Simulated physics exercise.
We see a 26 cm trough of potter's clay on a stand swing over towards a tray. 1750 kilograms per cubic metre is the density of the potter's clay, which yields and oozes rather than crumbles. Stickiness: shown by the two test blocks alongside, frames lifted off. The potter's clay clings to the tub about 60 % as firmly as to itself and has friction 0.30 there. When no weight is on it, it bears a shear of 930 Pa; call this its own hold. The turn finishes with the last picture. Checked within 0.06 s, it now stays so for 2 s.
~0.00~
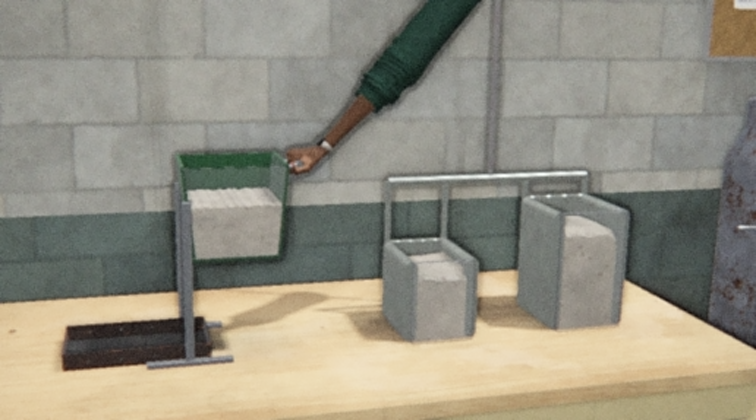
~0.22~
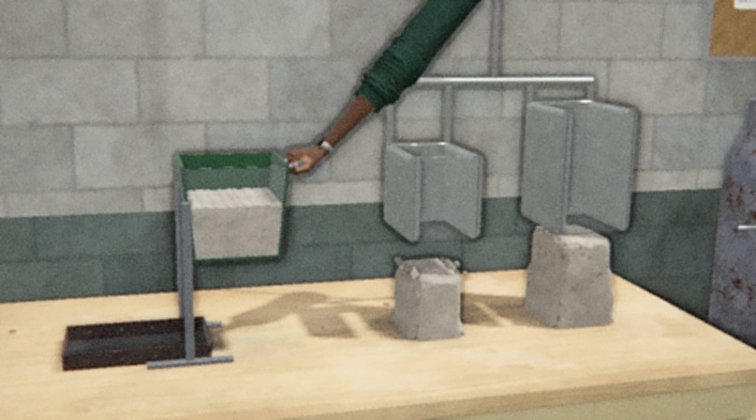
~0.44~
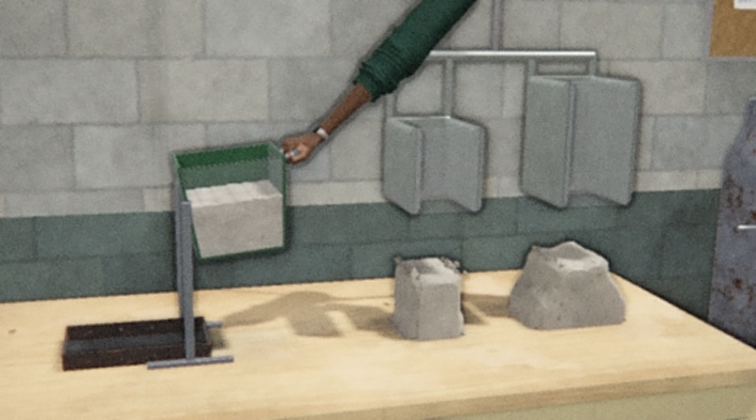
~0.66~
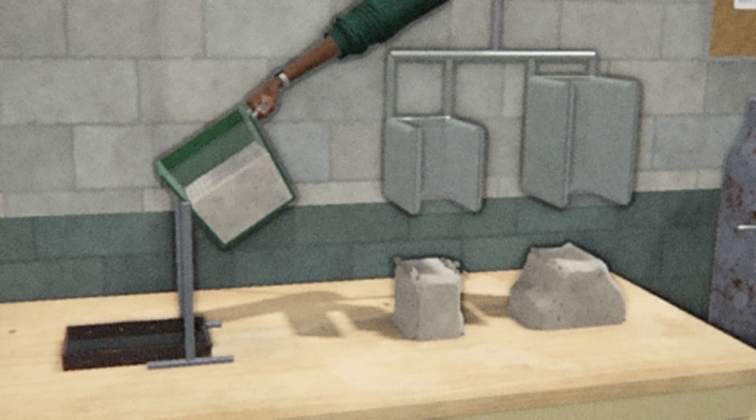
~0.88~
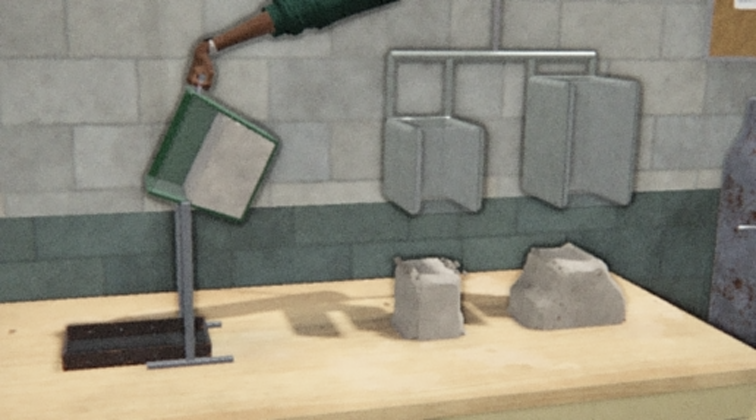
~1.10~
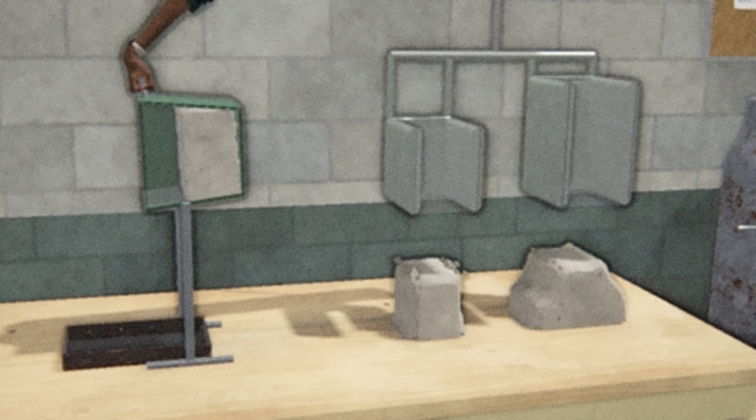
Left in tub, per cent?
63 %.
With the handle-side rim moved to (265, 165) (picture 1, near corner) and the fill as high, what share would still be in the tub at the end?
Then near 100 % stays in the tub.
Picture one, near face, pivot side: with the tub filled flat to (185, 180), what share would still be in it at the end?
I'd say close to 45 % stays in the tub.
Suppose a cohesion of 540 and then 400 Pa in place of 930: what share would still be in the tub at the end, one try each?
Respectively, close to 55 % and close to 55 %.
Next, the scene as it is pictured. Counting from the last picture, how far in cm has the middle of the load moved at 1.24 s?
4 cm.
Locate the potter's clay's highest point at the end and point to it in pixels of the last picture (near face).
The highest point is near (216, 155) in the last picture.
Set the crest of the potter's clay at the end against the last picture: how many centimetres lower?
Roughly 12 cm.
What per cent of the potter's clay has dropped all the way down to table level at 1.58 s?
Down at that time: Approx. 0 %.
After 1.24 s, the tub is at 91 degrees and holds 100 %.
After 1.41 s, the tub is at 91 degrees and holds 99 %.
After 1.58 s, the tub is at 91 degrees and holds 88 %.
After 1.75 s, the tub is at 91 degrees and holds 76 %.
After 3.10 s, the tub is at 91 degrees and holds 63 %.
